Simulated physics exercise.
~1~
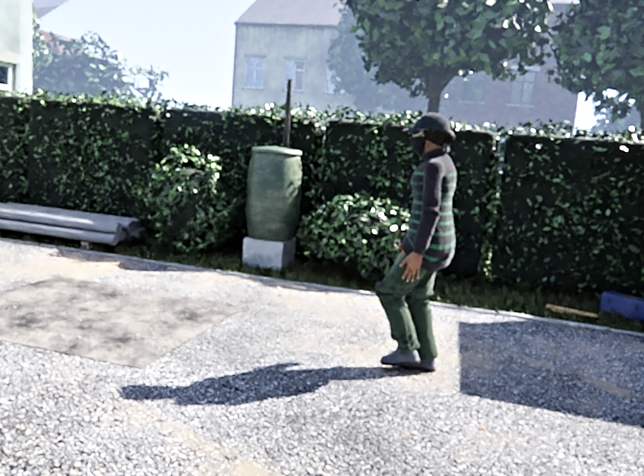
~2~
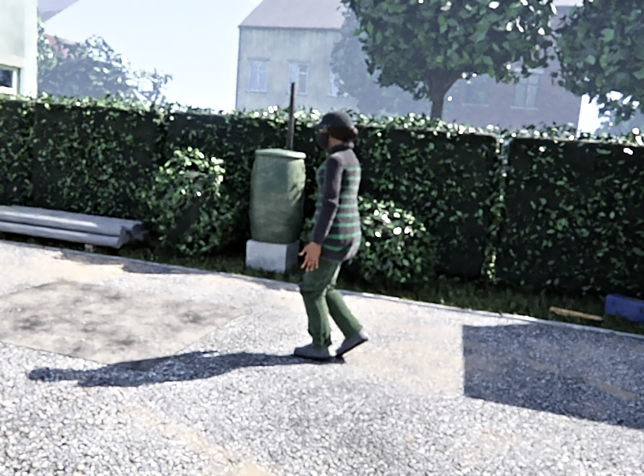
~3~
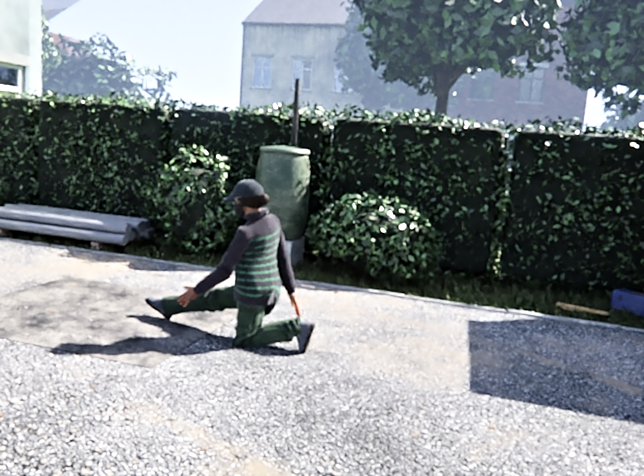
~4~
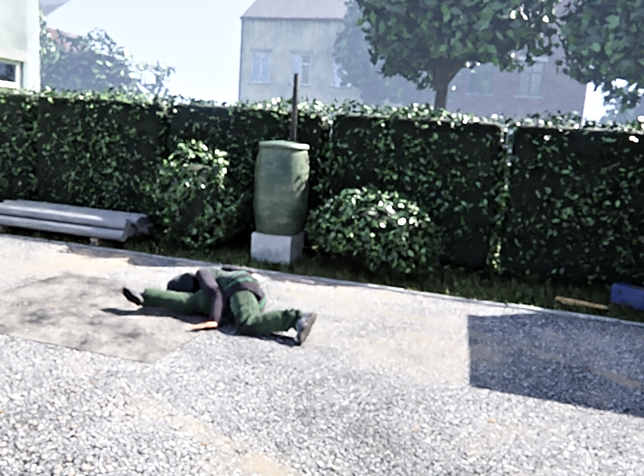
In a sunlit gravel yard bordered by a clipped hedge, a green barrel stands on a pale block beside a leafy bush. A person in a dark cap, a striped top and green trousers walks left towards a flat mat on the ground, while the view sways slightly. Passing the barrel, the person drops low, one leg stretched out ahead, the other knee bent beneath and the arms held down and apart. The body then folds forward and down to the left. It ends sprawled low on the ground, legs spread, with the head beyond the mat's near edge.
